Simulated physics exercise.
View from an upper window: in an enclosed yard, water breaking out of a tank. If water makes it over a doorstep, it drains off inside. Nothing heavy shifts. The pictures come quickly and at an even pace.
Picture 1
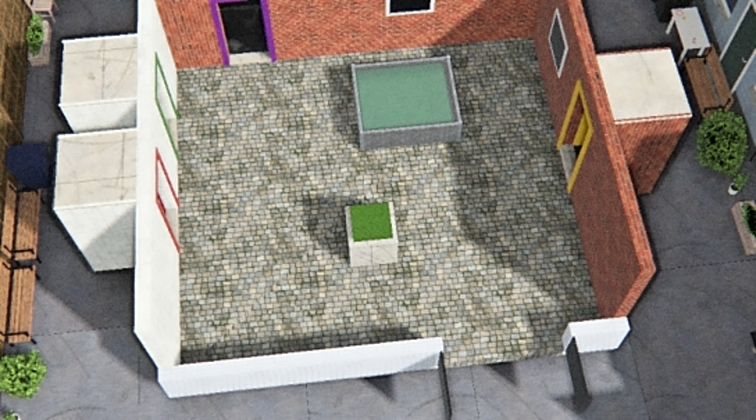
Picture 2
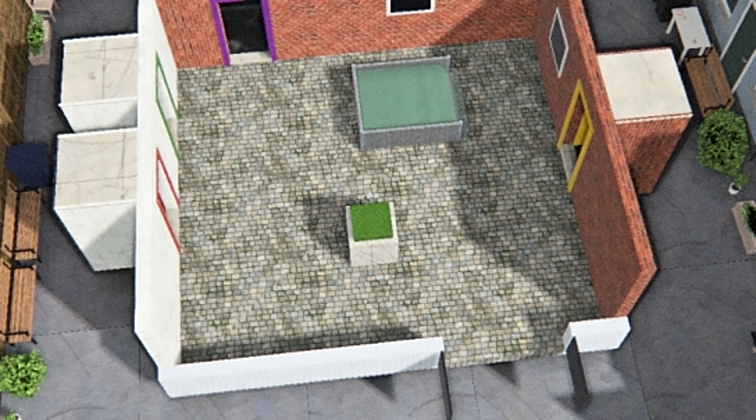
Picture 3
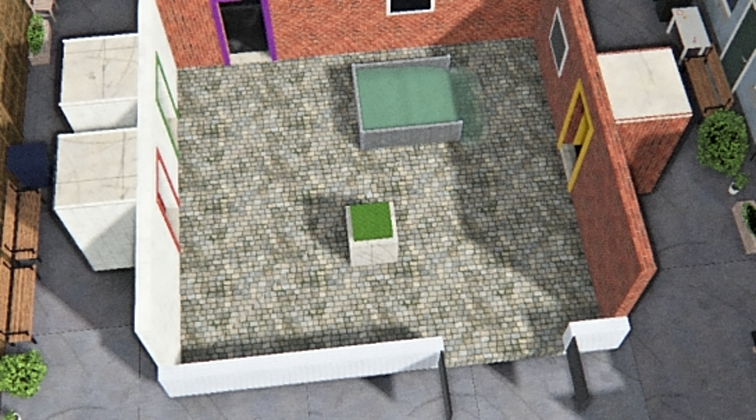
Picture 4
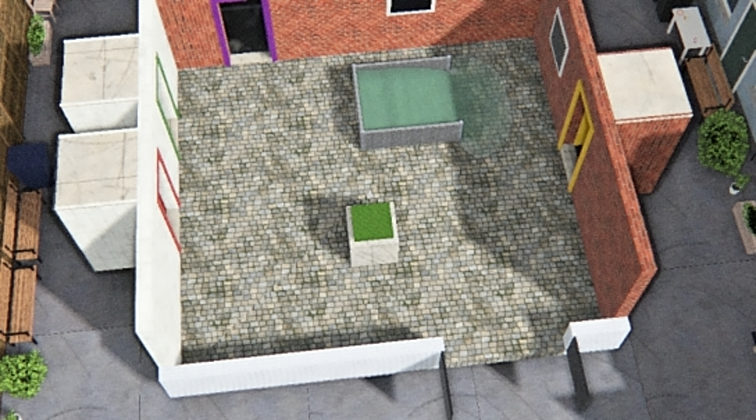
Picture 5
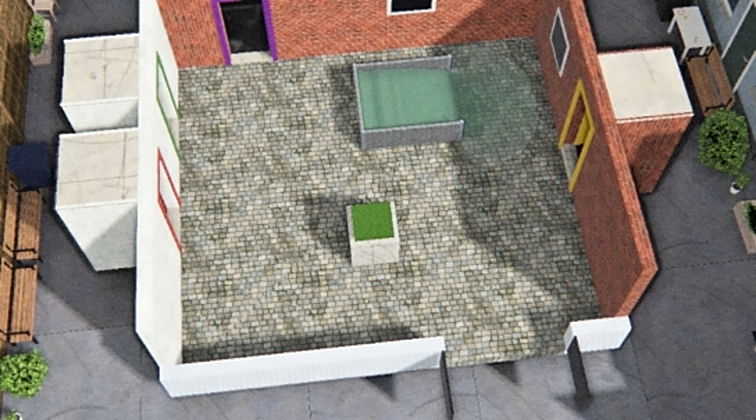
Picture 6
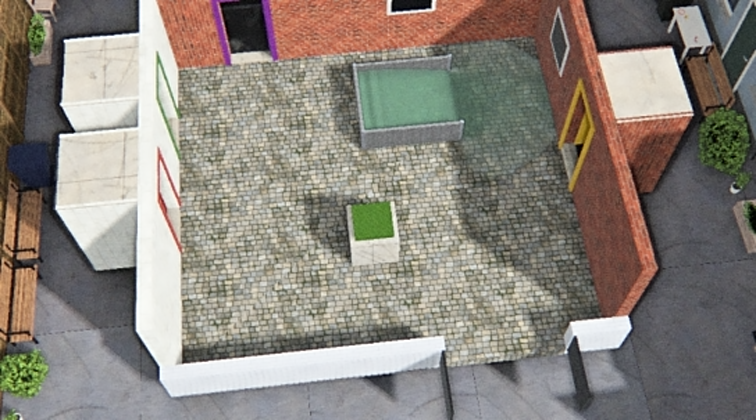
A brick and white walled yard paved with grey cobbles is seen from a high window, with a purple-framed doorway at the back and a yellow-framed opening on the right. A grey open tank of green water stands near the back wall, behind a pale block topped with green. The water lies still, then pours out of the tank's right side and spreads rightward across the cobbles.
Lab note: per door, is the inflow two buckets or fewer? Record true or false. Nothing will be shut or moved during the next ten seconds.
Red door true; purple door true; green door true; yellow door true.
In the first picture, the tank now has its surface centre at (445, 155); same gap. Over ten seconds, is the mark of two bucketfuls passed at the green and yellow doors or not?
For the green door the answer is no, short of it, for the yellow door it is yes, past it.
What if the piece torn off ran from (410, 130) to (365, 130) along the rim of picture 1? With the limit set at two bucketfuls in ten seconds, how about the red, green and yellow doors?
Result - red door: Beyond the limit; green door: Within bounds; yellow door: Within bounds.
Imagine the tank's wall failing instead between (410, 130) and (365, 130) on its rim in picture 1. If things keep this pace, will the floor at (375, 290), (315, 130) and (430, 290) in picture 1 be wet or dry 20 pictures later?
Untouched, untouched, submerged.
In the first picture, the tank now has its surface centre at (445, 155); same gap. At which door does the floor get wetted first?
Observation: The yellow door.
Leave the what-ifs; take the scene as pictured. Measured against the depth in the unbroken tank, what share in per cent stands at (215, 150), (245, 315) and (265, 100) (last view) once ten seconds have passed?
At the three places, in the order asked: Around 6, 2 and 2 per cent.
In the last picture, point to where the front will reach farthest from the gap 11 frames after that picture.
Close to (584, 262).
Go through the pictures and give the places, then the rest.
Still water in the open tank at (406, 96), in the first frame.
The front is at a hidden place, out from the gap at (452, 102), in the second frame.
Water pours out at (452, 103) and has run to (464, 68), in the third frame.
Water pours out at (452, 103) and has run to (479, 63), in the fourth frame.
The front is at (521, 72), out from the gap at (452, 103), in the fifth frame.
Water pours out at (453, 103) and has run to (539, 65), in the sixth frame.
A moment on, water covers 15 % of the floor; the red door not reached, the purple door not reached, the green door not reached, the yellow door wet at the sill, nothing in.
Next, water covers 15 % of the floor; the red door not reached, the purple door not reached, the green door not reached, the yellow door wet at the sill, nothing in.
Then, water covers 30 % of the floor; the red door not reached, the purple door not reached, the green door not reached, the yellow door wet at the sill, nothing in.
Later, water covers 50 % of the floor; the red door not reached, the purple door wet at the sill, nothing in, the green door not reached, the yellow door wet at the sill, nothing in.
In the end, water covers 70 % of the floor; the red door wet at the sill, nothing in, the purple door wet at the sill, nothing in, the green door wet at the sill, nothing in, the yellow door wet at the sill, nothing in.
